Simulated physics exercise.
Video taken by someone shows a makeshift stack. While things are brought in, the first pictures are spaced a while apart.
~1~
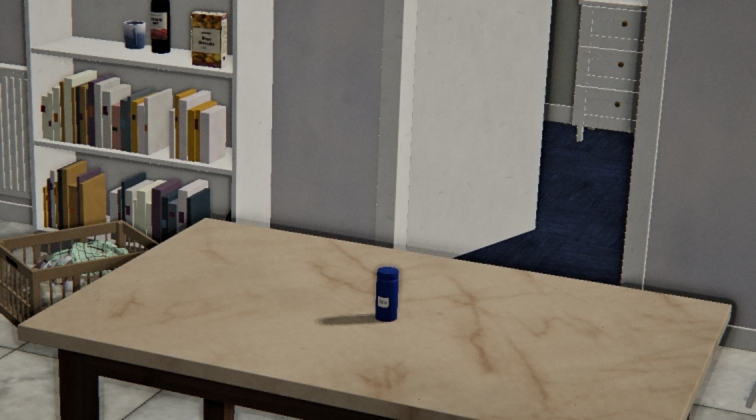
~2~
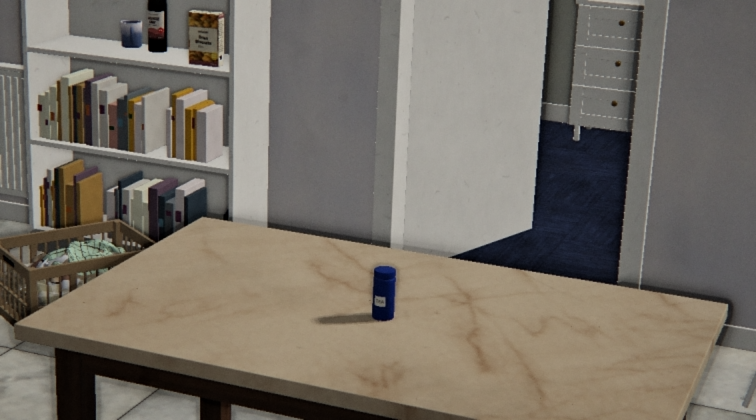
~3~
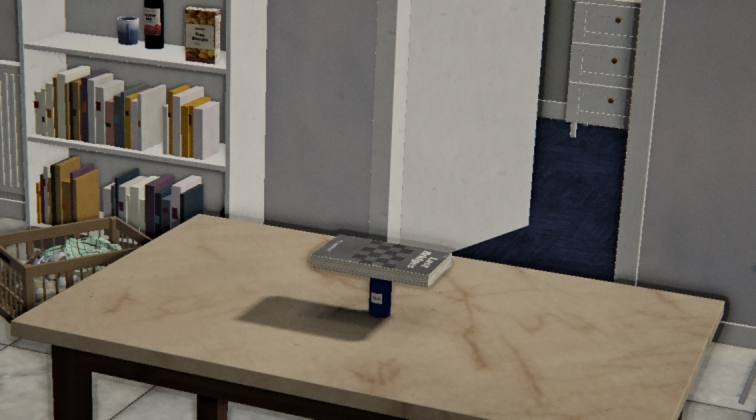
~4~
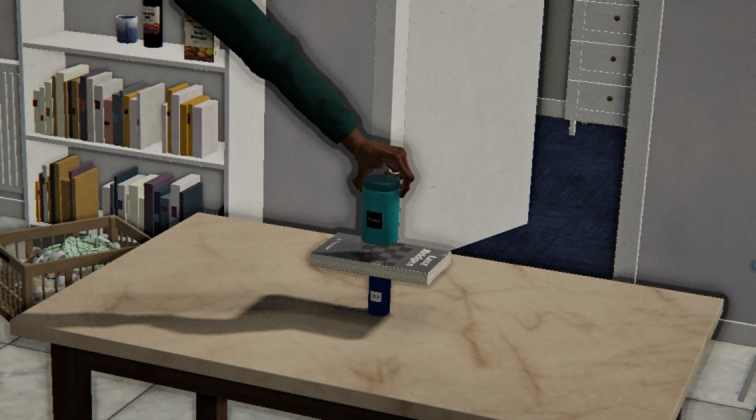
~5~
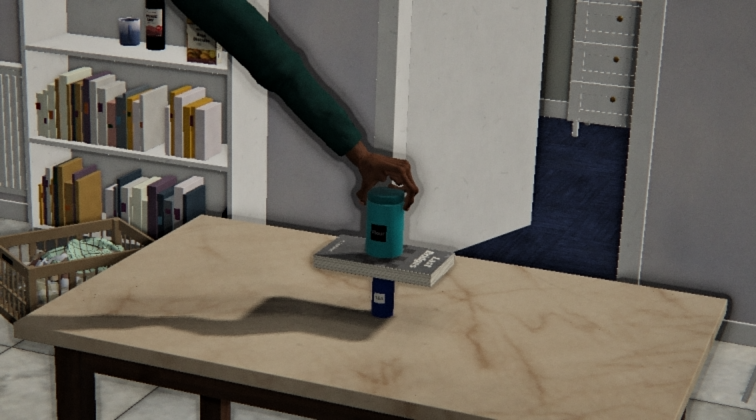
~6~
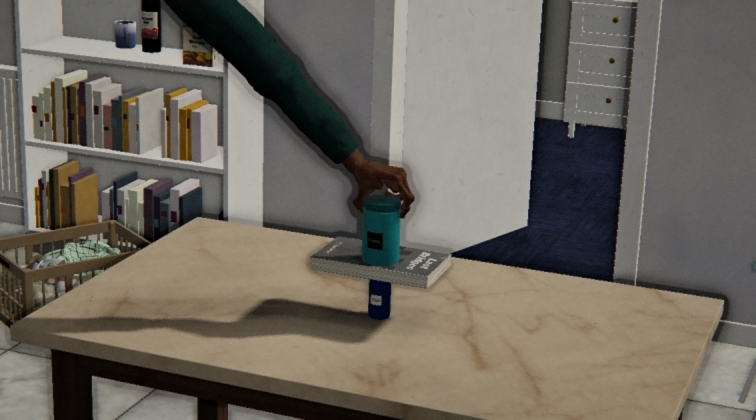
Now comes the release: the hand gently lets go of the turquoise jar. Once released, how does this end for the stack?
It ends with the stack intact.
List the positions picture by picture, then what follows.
The last thing is not in view yet; blue shaker (387, 294), in the first picture.
The last thing is not in view yet; blue shaker (384, 293), in the second picture.
The last thing is not in view yet; blue shaker (381, 290), in the third picture.
On its way; turquoise jar (381, 209); blue shaker (380, 289), in the fourth picture.
On its way; turquoise jar (385, 222); blue shaker (383, 290), in the fifth picture.
Set down, still held; turquoise jar (381, 230); blue shaker (380, 292), in the sixth picture.
Then, 0.80 s on from there, no change.
Then, 1.70 s on from there, turquoise jar resting near (381, 230).
In the end, all 3 unmoved. At the end, from the last picture's camera, turquoise jar near (381, 230). The stack stays up.
